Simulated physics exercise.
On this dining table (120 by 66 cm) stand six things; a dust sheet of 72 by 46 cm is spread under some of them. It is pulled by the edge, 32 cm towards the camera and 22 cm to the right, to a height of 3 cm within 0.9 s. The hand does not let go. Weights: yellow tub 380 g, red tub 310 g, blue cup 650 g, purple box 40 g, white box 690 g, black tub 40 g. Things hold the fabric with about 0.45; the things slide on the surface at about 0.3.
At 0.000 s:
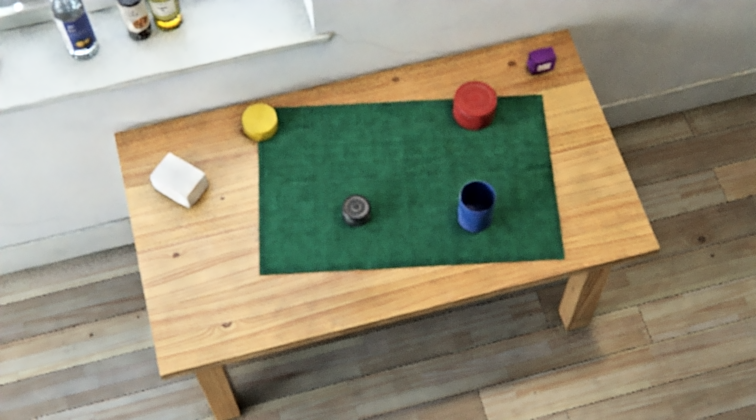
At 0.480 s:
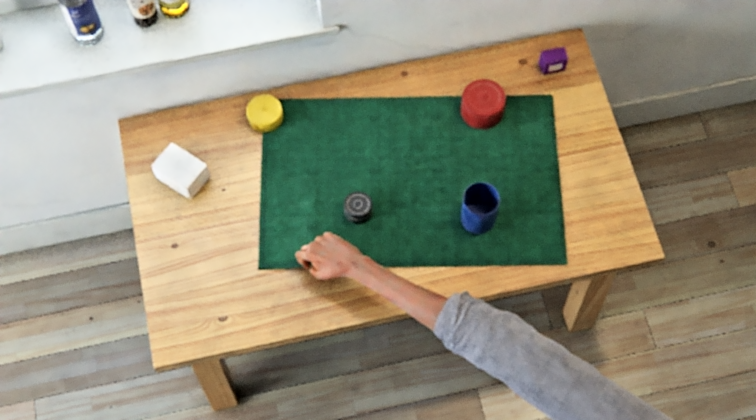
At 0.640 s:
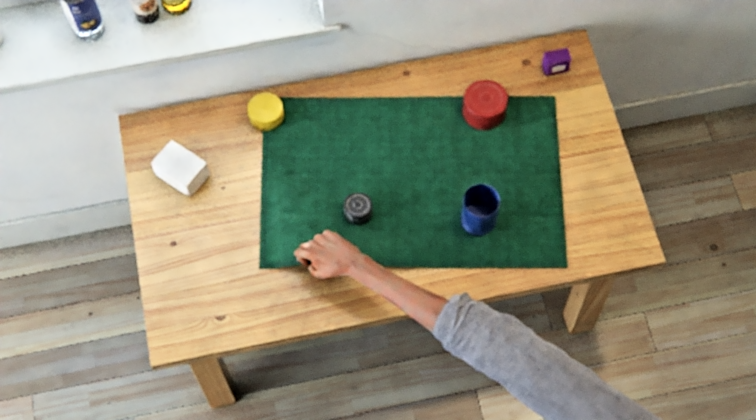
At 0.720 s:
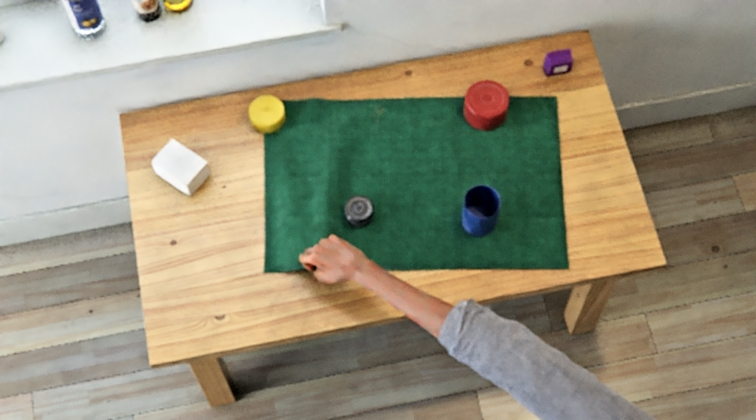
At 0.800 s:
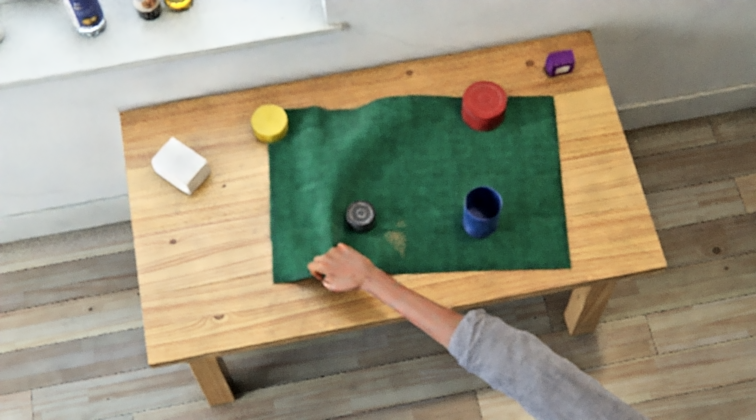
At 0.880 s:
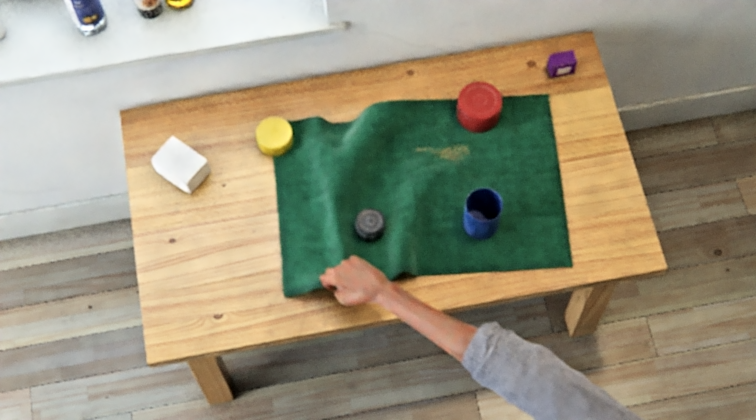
Hand gripping the near left edge of a green cloth and pulling it slightly, wrinkling it and shifting the yellow and black tubs.
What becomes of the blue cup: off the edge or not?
Verdict: The blue cup keeps to the top.
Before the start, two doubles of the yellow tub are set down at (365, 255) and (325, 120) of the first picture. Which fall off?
In that order: Drops off, stays on.
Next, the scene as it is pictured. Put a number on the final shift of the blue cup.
About: Blue cup 8 cm.
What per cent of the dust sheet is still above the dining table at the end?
Some 80 per cent of it.
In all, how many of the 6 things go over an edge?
I count 0.
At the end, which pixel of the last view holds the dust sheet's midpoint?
Around (424, 253).
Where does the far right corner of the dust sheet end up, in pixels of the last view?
At about (476, 114).
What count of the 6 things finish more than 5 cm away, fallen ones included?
I count 4.
By 1.0 s, 100 % of the dust sheet is still over the top; yellow tub 17 cm off its start, black tub 12 cm off its start, red tub 4 cm off its start.
By 1.2 s, 90 % of the dust sheet is still over the top; blue cup 3 cm off its start, yellow tub 28 cm off its start, black tub 20 cm off its start.
By 1.4 s, 85 % of the dust sheet is still over the top; blue cup 5 cm off its start at (490, 222), yellow tub 36 cm off its start at (323, 231), black tub 26 cm off its start at (422, 289).
By 1.5 s, 80 % of the dust sheet is still over the top; blue cup 6 cm off its start, yellow tub 40 cm off its start, black tub 29 cm off its start.
By 3.1 s, 80 % of the dust sheet is still over the top; blue cup 7 cm off its start at (496, 229), yellow tub 40 cm off its start at (330, 246), black tub 29 cm off its start at (426, 306), red tub 21 cm off its start at (428, 153).
